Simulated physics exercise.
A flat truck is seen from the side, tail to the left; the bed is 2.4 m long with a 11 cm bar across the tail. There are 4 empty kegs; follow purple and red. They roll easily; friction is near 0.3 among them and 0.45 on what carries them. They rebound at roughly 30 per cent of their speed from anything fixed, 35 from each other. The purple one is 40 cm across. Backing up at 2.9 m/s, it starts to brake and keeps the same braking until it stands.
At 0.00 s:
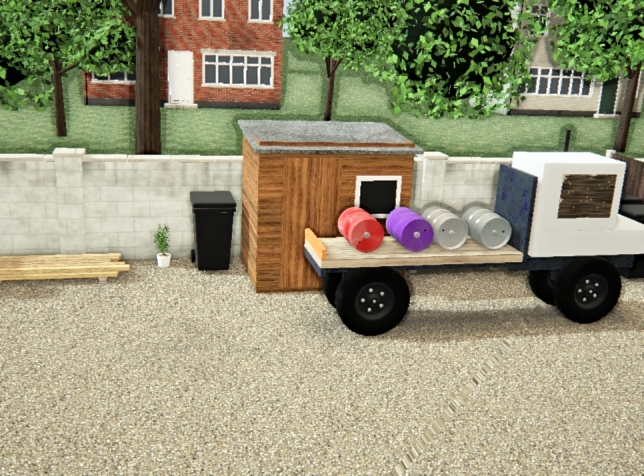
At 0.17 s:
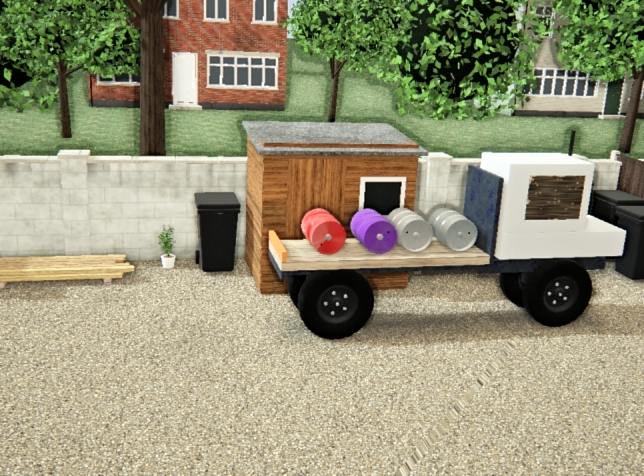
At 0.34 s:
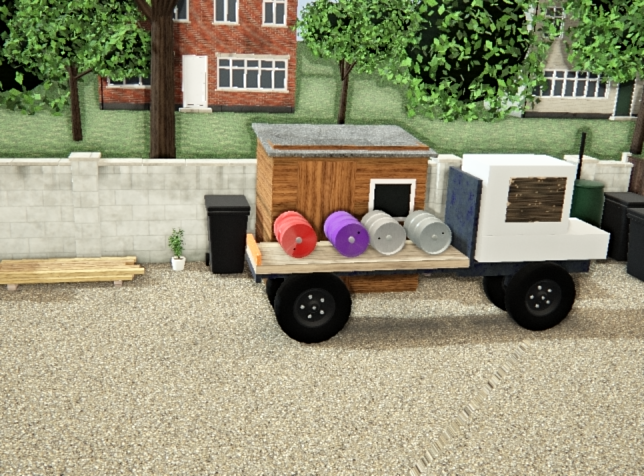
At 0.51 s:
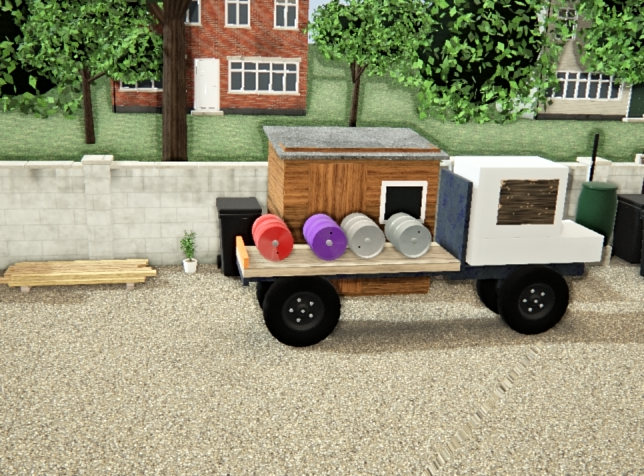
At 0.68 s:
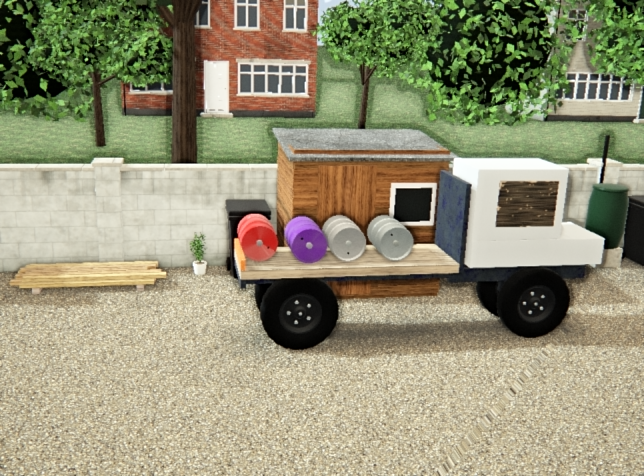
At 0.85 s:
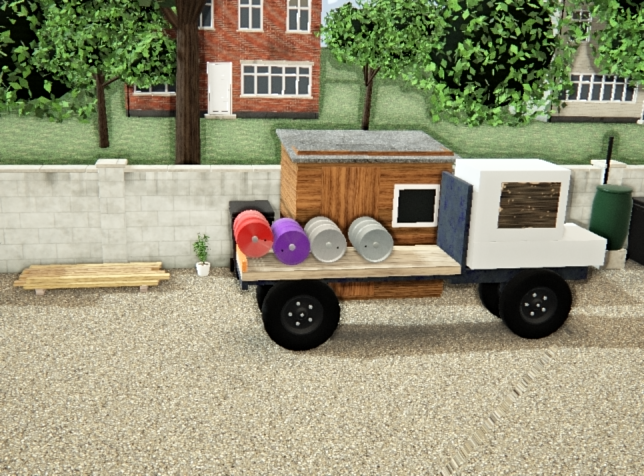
The clip opens on a flat truck backing left past a wooden shed, with red, purple and two grey kegs lying on its bed. As the truck slows, the kegs roll toward the tail, bunching closer together until the red one sits slightly raised against the low end bar.
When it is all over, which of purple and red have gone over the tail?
The purple keg is held by the bed, the red goes over the tail.
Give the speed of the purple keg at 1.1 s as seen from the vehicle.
Roughly 0.5 m/s.
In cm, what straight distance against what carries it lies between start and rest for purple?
Purple 90.
By 1.1 s, purple is on the bed, 35 cm from the bar, rolling towards it; red is on the bed, 5 cm from the bar, rolling towards it; 0 of 4 are off.
By 1.2 s, purple is on the bed, 30 cm from the bar, rolling towards it; red is going over the tail; 1 of 4 is off.
By 1.4 s, purple is on the bed, 20 cm from the bar, rolling towards it; red is going over the tail; 1 of 4 is off.
Finally (1.7 s), purple is on the bed, 20 cm from the bar; red is off the end; 1 of 4 is off.
